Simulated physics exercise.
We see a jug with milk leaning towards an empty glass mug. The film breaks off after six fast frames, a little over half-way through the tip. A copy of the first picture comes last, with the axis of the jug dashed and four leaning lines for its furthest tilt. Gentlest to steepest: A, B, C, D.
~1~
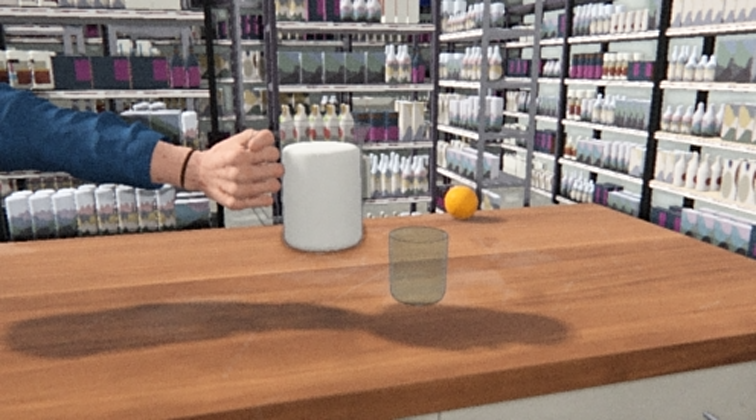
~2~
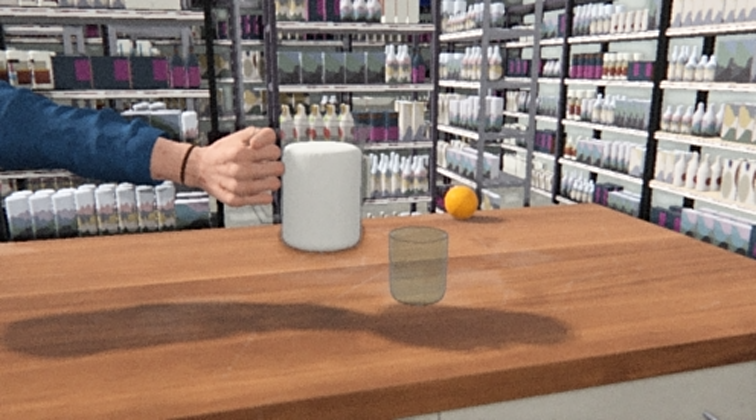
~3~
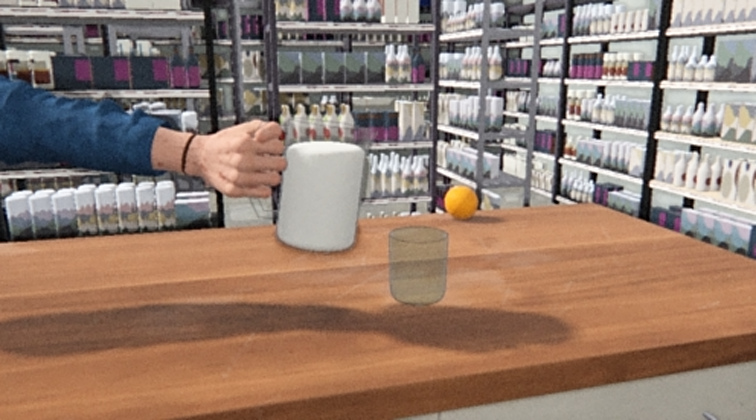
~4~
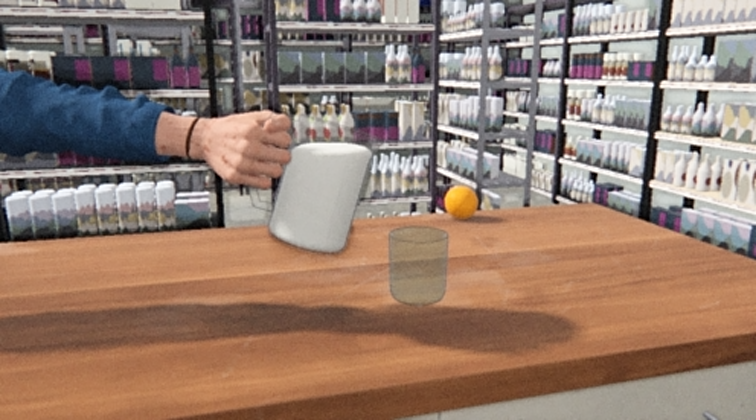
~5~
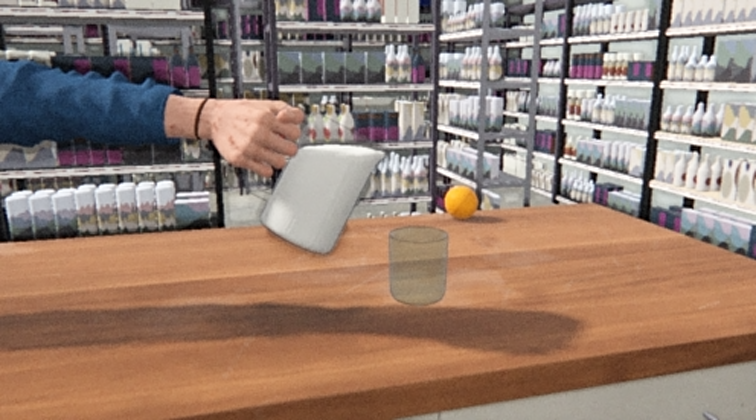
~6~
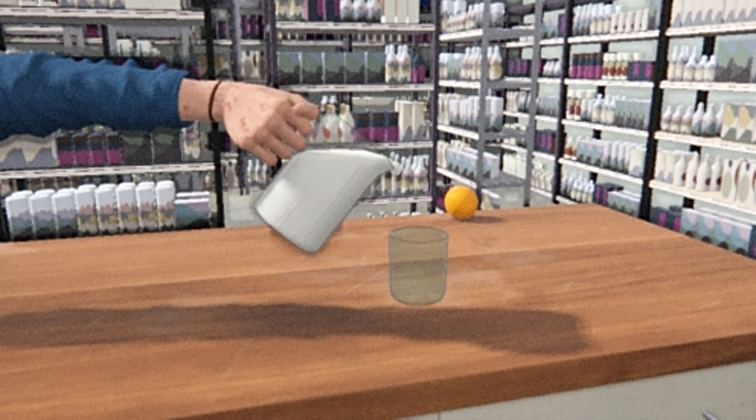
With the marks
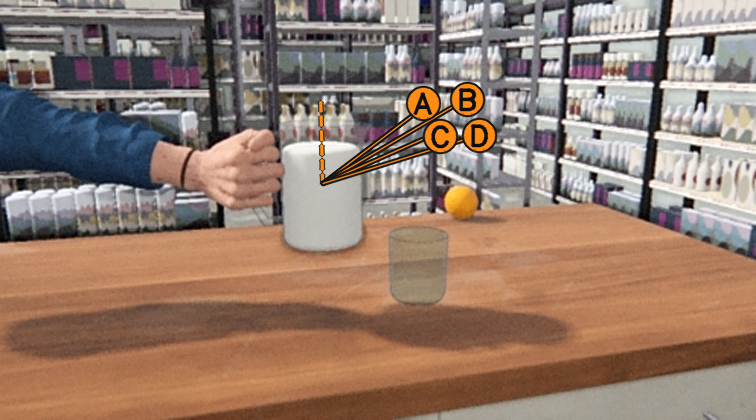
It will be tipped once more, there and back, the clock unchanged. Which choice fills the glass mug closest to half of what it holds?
Choose A.
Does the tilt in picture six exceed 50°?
No, it does not.
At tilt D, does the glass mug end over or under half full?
Over half.
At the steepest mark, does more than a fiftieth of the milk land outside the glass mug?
Yes, it does.
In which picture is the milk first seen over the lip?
In picture 6.
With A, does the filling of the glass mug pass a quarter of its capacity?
Yes, it does.
In orange, A at (411, 116); B at (452, 107); C at (422, 139); D at (463, 139).
With A, the glass mug ends with about 46 % of what it can hold.
With B, the glass mug ends with about 68 % of what it can hold.
With C, the glass mug ends with about 81 % of what it can hold; 6 % of the milk is spilt.
With D, the glass mug ends with about 88 % of what it can hold; 16 % of the milk is spilt.
